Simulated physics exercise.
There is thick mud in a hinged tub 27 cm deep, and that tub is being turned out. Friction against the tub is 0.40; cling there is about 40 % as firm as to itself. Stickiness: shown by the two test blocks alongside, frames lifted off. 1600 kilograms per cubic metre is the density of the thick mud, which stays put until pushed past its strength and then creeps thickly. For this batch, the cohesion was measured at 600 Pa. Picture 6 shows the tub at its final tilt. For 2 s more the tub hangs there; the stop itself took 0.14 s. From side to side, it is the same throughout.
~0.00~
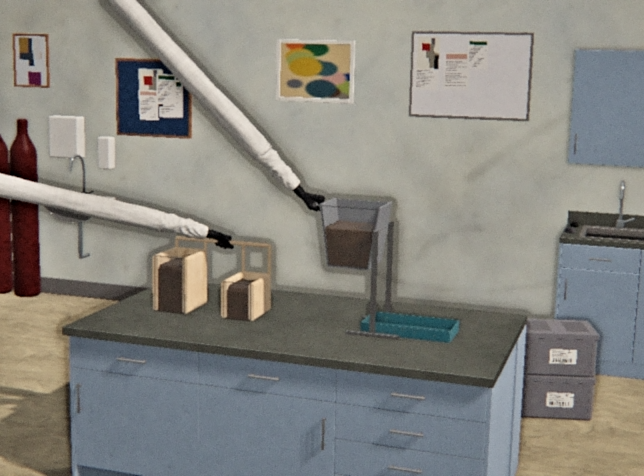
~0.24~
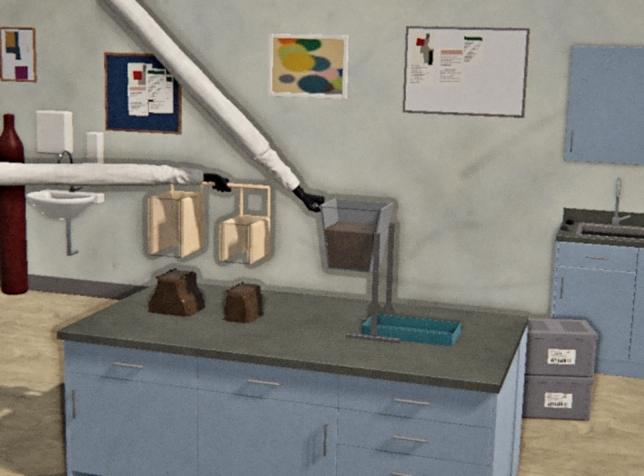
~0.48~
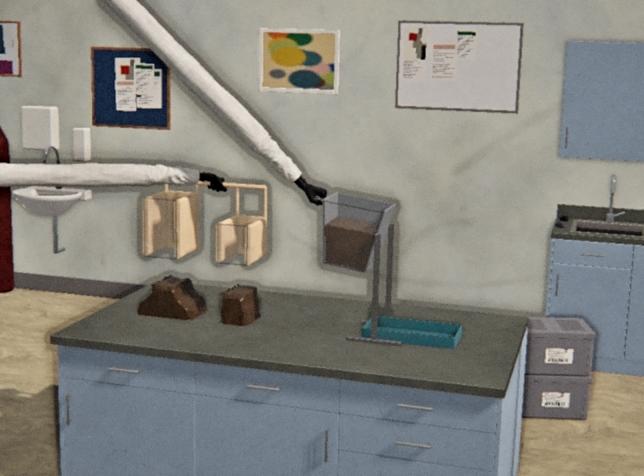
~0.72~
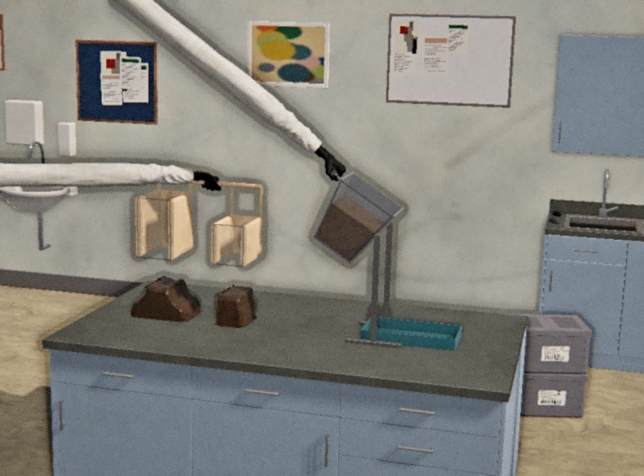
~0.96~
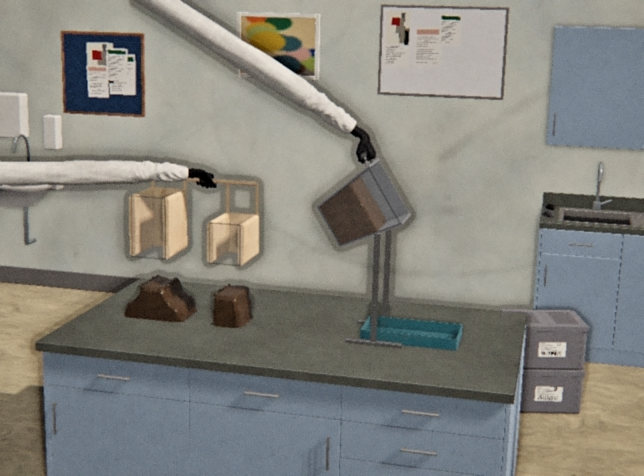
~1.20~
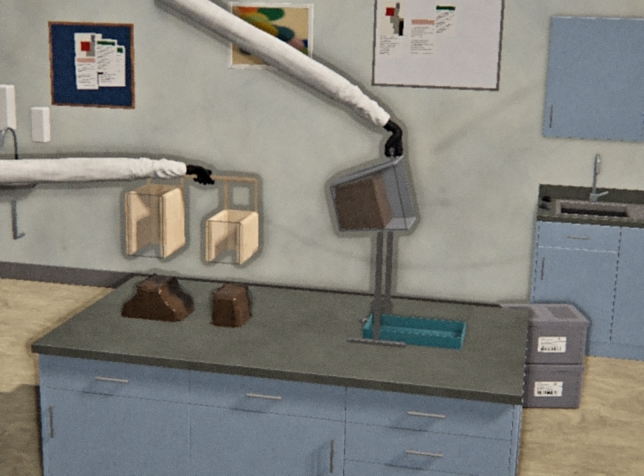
In a lab, one white-sleeved arm lifted two molds off brown blocks on a counter, the left one slumping, then another arm tilted a clear tub of mud steeply onto its side.
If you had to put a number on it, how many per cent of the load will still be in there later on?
My estimate is close to 100 per cent.
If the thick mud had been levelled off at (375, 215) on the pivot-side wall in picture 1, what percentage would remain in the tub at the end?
In that case, around 85 percent.
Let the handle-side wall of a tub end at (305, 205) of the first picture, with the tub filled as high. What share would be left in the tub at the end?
Then about 80 %.
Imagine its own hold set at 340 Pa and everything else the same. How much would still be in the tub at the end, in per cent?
85 %.
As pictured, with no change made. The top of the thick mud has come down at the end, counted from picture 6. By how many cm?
The top ends up some 4 cm below its level in the last picture.
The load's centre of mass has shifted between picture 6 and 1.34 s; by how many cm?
Looks like around 2 cm to me.
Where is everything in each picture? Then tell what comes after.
In the first picture, handle-side rim at (322, 205), tilt 0 degrees; crest of the thick mud at (335, 228); block heights 22 cm, 14 cm (left to right).
In the second picture, handle-side rim at (322, 206), tilt 0 degrees; crest of the thick mud at (336, 230); block heights 17 cm, 14 cm (left to right).
In the third picture, handle-side rim at (325, 200), tilt 7 degrees; crest of the thick mud at (328, 225); block heights 15 cm, 14 cm (left to right).
In the fourth picture, handle-side rim at (342, 180), tilt 32 degrees; crest of the thick mud at (332, 204); block heights 15 cm, 14 cm (left to right).
In the fifth picture, handle-side rim at (370, 168), tilt 58 degrees; crest of the thick mud at (351, 186); block heights 15 cm, 14 cm (left to right).
In the sixth picture, handle-side rim at (395, 165), tilt 76 degrees; crest of the thick mud at (371, 178); block heights 15 cm, 14 cm (left to right).
After 1.34 s, the tub is at 76 degrees and holds 100 %.
After 1.51 s, the tub is at 76 degrees and holds 100 %.
After 1.68 s, the tub is at 76 degrees and holds 100 %.
After 1.85 s, the tub is at 76 degrees and holds 100 %.
After 3.20 s, the tub is at 76 degrees and holds 100 %.
